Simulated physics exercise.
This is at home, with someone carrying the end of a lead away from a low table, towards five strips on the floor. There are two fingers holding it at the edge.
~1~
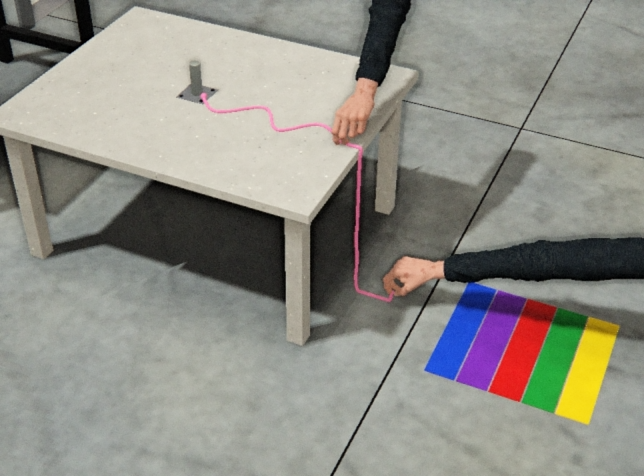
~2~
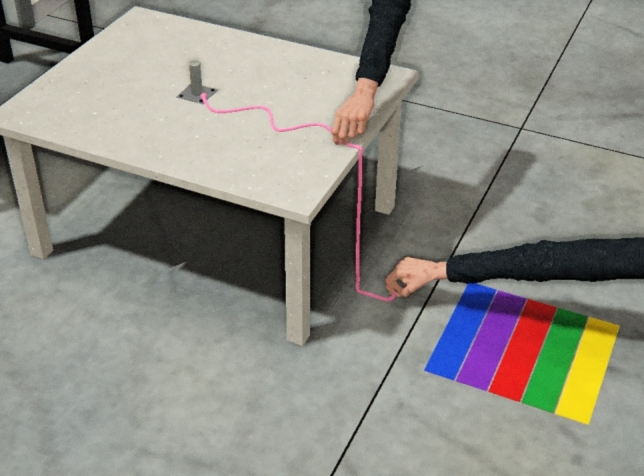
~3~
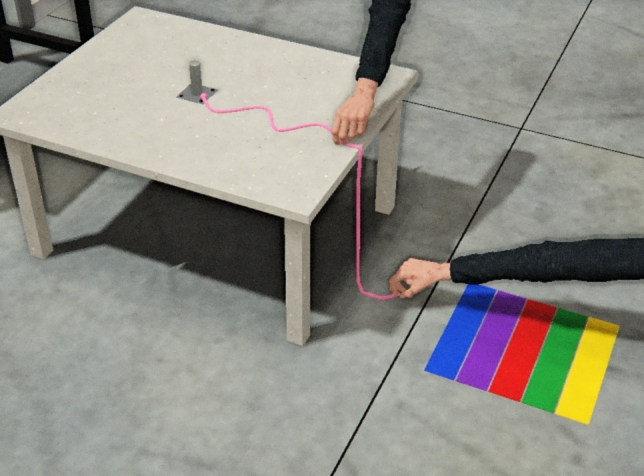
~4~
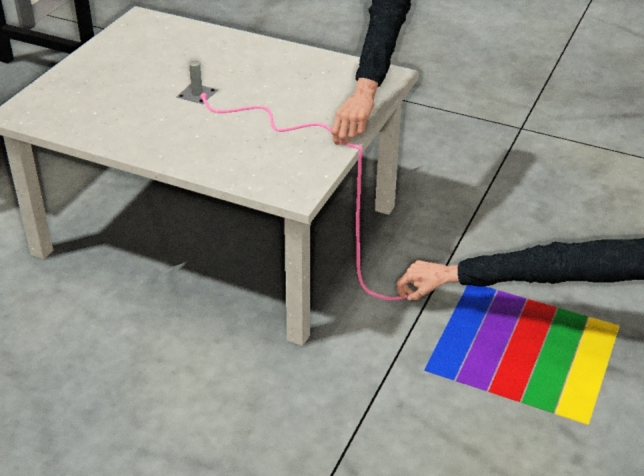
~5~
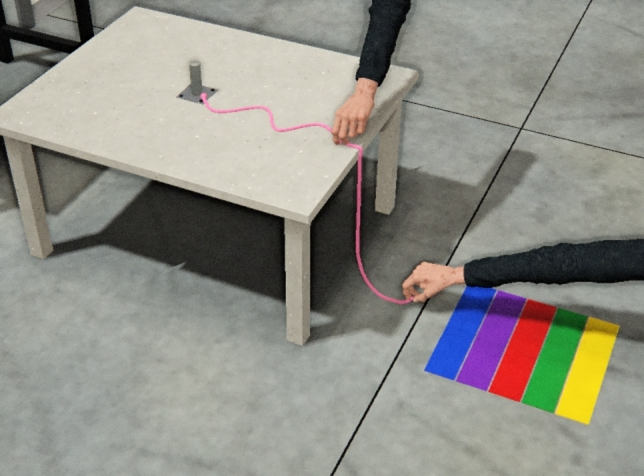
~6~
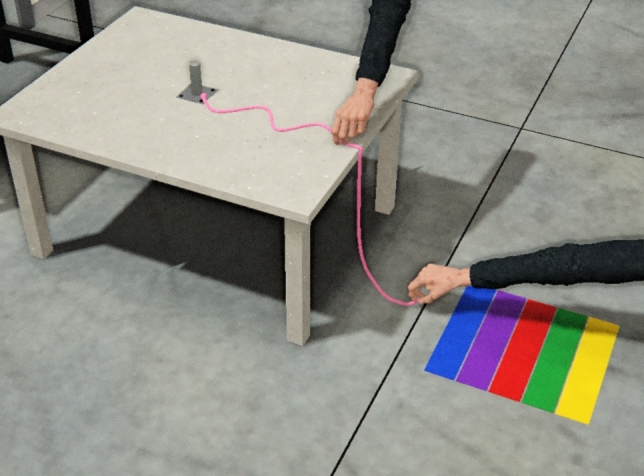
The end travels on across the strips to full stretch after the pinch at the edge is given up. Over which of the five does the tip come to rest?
Over the green one.
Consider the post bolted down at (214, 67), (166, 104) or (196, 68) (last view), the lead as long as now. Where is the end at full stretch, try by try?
Somewhere near (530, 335), (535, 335) and (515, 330), in that order.
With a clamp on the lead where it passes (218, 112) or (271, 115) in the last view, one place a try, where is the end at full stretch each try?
First try at (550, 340), second at (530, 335).
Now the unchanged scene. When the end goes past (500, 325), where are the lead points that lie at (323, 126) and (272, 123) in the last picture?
(356, 144) and (301, 125), approximately.
Soon after, end near (500, 325); over purple.
After that, end near (538, 336); over red.
At the stop, end near (560, 343); over green. It halts on the green strip.
